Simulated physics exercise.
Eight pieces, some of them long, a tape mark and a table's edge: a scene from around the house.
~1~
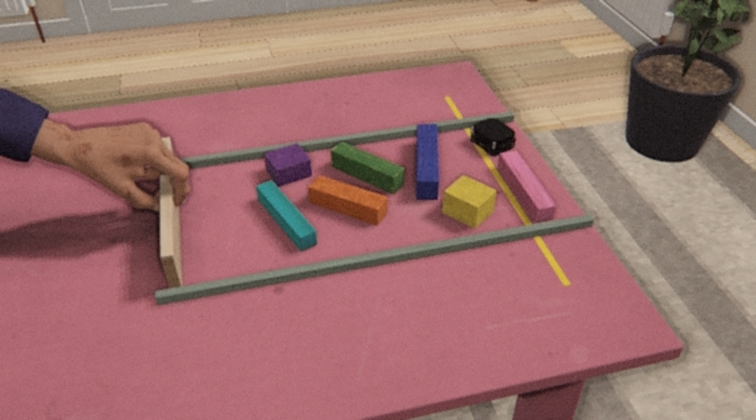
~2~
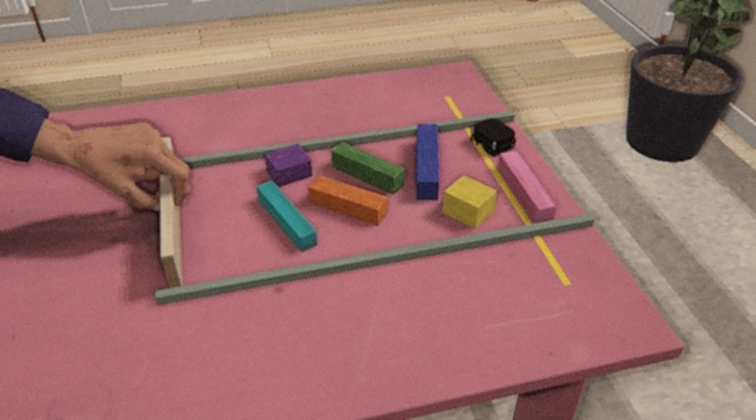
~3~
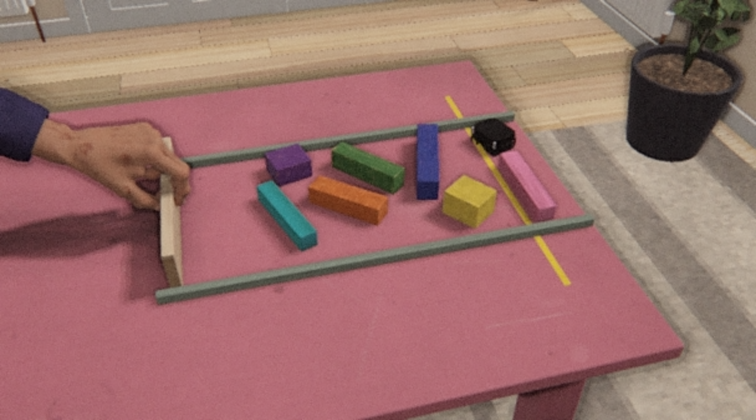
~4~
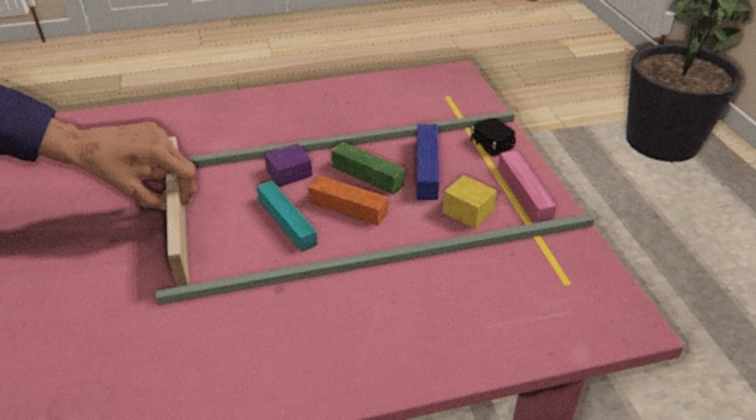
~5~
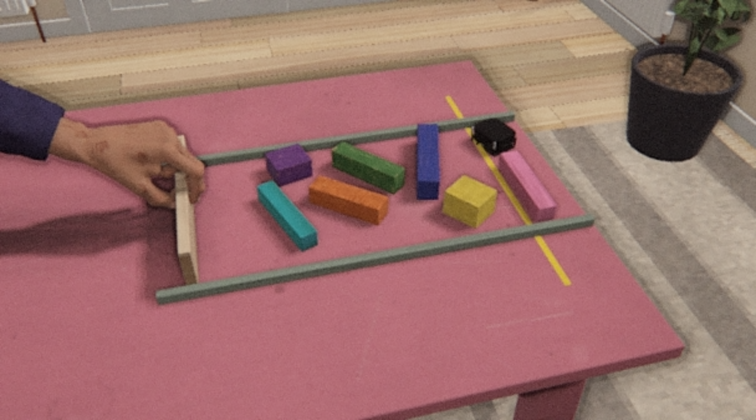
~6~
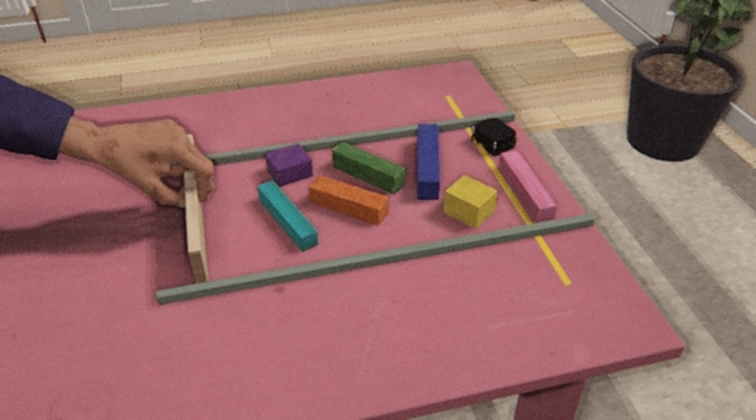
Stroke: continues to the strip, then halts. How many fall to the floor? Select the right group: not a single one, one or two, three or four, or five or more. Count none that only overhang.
The right group is three or four.
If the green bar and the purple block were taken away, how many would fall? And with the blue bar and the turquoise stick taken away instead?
First 1, then 2.
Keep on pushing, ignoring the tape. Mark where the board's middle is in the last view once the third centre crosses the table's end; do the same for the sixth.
First around (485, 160), then around (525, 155).
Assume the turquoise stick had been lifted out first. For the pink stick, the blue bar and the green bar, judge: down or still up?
I'd say the pink stick ends up down, the blue bar ends up down, and the green bar stays where it is.
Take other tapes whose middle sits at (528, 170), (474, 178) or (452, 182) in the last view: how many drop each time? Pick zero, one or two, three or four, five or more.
Per place, in order: 5 or more; 1 or 2; none.
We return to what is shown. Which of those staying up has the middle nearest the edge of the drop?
It's the yellow block that ends up nearest.
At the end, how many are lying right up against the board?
It's 2.
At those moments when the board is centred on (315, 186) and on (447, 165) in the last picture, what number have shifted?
Counting first: 4, next 8.
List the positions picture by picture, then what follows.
Black case (493, 137); pink stick (526, 185); yellow block (469, 202); board (170, 209); tape (497, 175), in the first picture.
Pink stick (526, 185); green bar (367, 167), in the second picture.
Yellow block (469, 201); blue bar (427, 160), in the third picture.
Black case (494, 137); orange bar (348, 200), in the fourth picture.
Pink stick (526, 185); board (185, 206), in the fifth picture.
Black case (494, 137); pink stick (527, 185); yellow block (470, 201); board (194, 205); tape (498, 174), in the sixth picture.
Soon after, none off yet; black case at rest near (494, 137); pink stick at rest near (527, 185); yellow block at rest near (470, 201).
Then, none off yet; black case moved about its own width near (517, 135); pink stick moved a little near (544, 183); yellow block moved about its own width near (523, 198).
By the end, the number that fall off is three or four; fallen, blue bar, pink stick and black case.
